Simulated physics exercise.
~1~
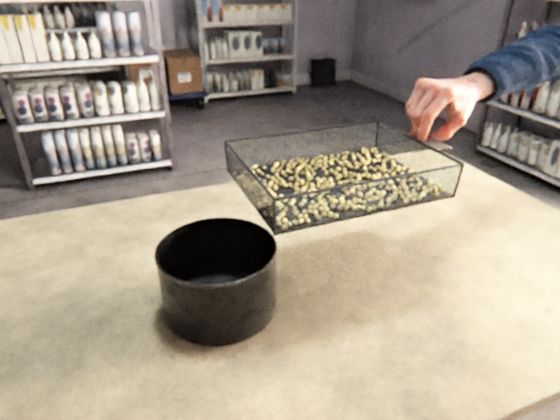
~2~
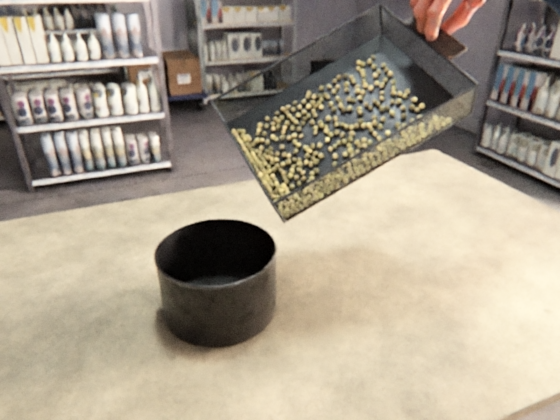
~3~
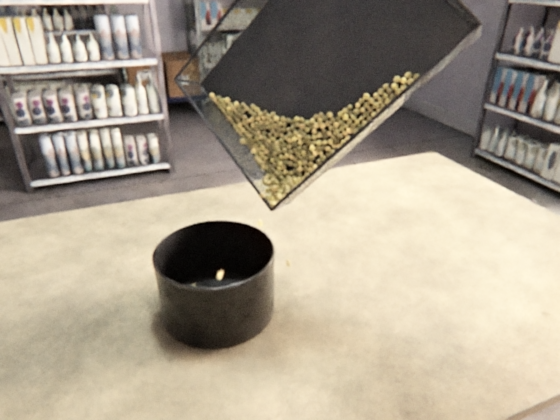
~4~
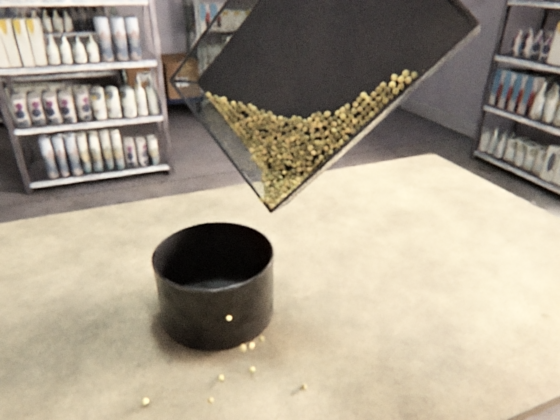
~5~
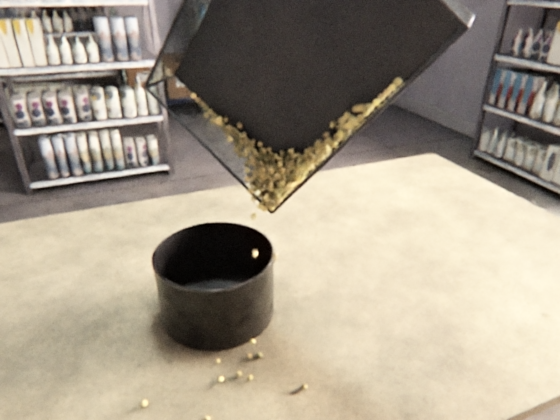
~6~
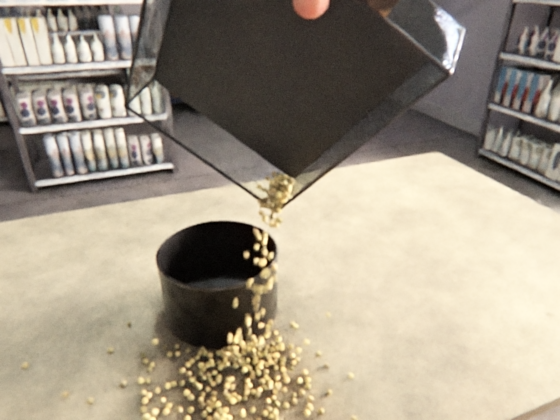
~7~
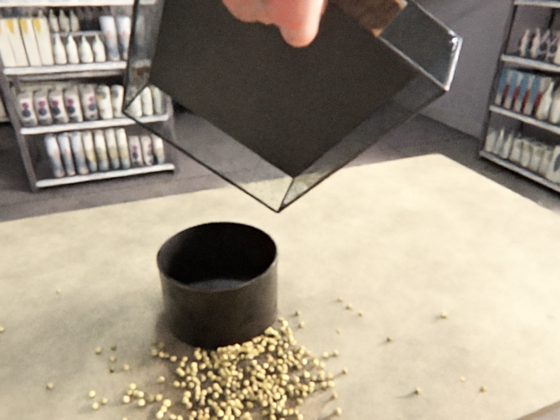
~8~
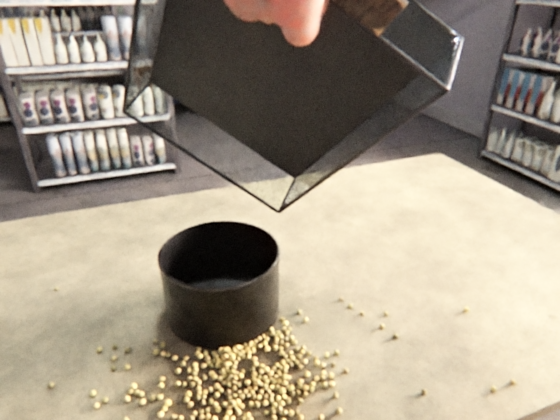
A hand tips a tray of soya beans, which miss the pot and scatter.
